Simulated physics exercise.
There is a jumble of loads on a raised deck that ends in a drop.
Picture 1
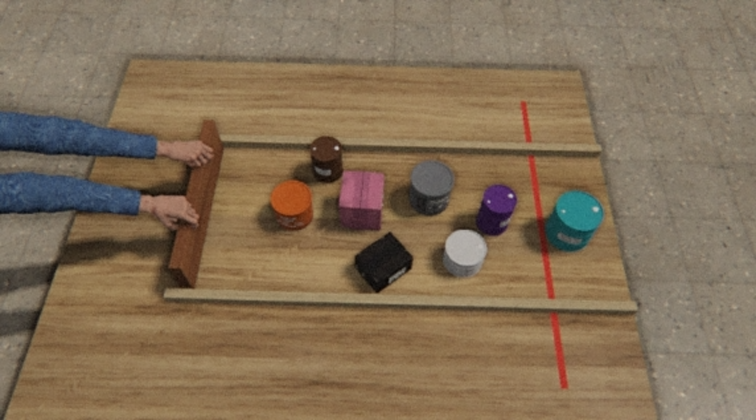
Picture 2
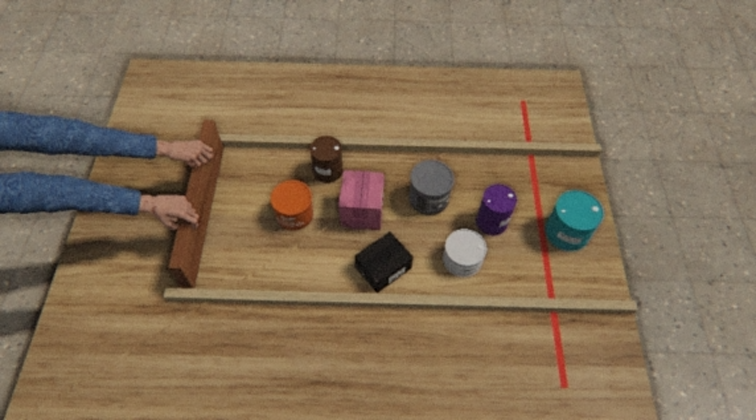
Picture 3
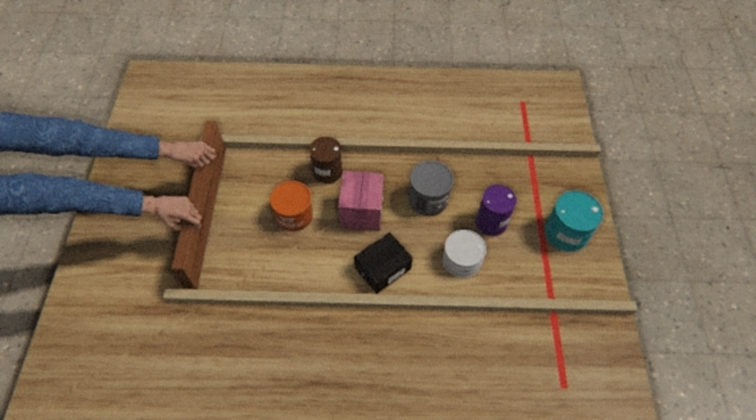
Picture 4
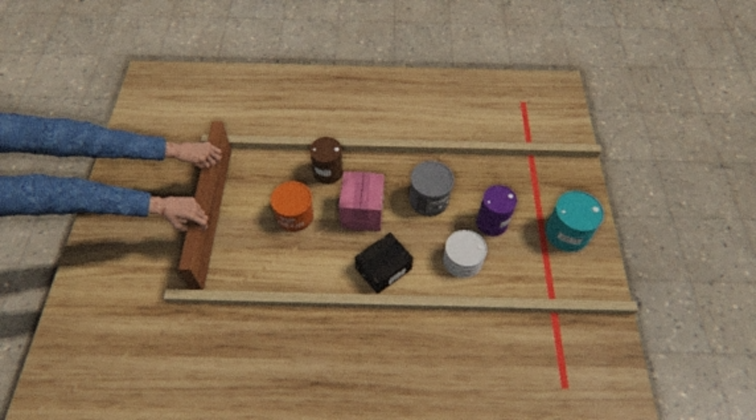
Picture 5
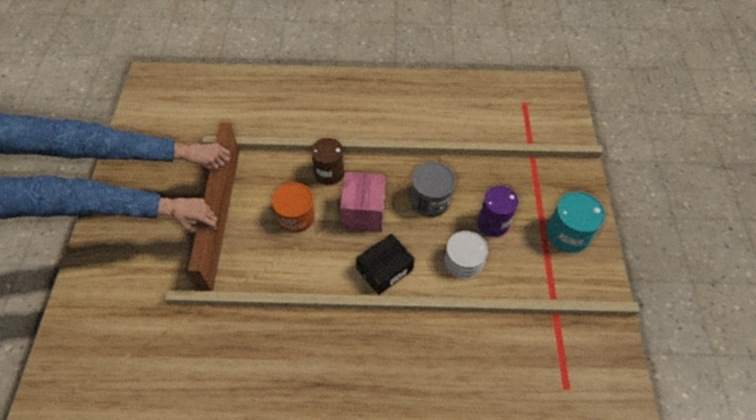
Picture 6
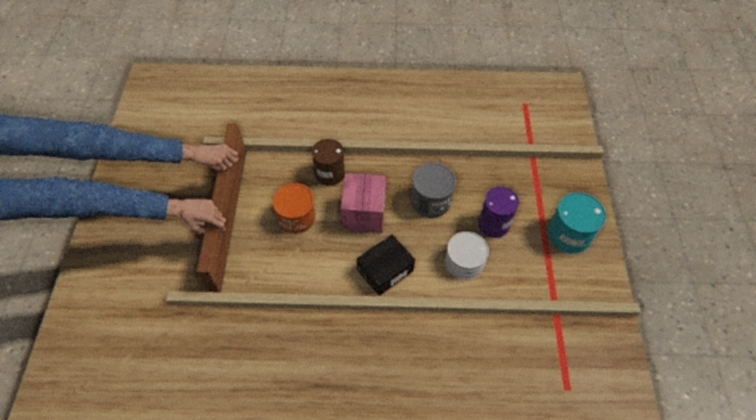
A wooden plank, held by two hands, stayed still at first and then slid slightly right between two rails toward the canisters and boxes, which sat still around a red line.
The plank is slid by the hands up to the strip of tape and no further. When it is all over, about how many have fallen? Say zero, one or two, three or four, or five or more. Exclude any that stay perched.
I foresee one or two drops here.
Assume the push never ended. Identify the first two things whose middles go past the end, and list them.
First the turquoise canister, second the white canister.
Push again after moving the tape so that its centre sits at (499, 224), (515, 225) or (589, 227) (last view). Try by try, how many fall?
Taken one after another, the numbers are 0, 0 and 5.
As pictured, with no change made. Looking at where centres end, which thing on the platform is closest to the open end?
Nearest at the end: The white canister.
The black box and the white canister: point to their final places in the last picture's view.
One ends up near (578, 283) and the other near (616, 262).
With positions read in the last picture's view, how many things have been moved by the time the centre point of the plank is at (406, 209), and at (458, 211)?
Answer - first 6, then 7.
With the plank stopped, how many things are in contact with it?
Looks like 3 of them, all told.
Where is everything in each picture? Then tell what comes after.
Turquoise canister (573, 222); purple canister (496, 211); white canister (464, 254); plank (199, 202); tape (541, 224), in the first frame.
Purple canister (496, 210); plank (199, 201), in the second frame.
White canister (464, 254); black box (383, 263), in the third frame.
Turquoise canister (574, 222); brown canister (327, 161), in the fourth frame.
Purple canister (497, 212); pink parcel (363, 203), in the fifth frame.
Turquoise canister (576, 223); purple canister (498, 213); white canister (466, 256); plank (224, 205); tape (543, 226), in the sixth frame.
Soon after, none off yet; turquoise canister at rest near (576, 223); purple canister at rest near (498, 213); white canister at rest near (466, 256).
Then, none off yet; turquoise canister at rest near (576, 223); purple canister at rest near (498, 213); white canister moved a little near (473, 254).
Further on, none off yet; turquoise canister moved a little near (584, 225); purple canister moved about its own width near (544, 222); white canister moved well along near (553, 259).
By the end, the number that fall off is one or two; fallen, turquoise canister.
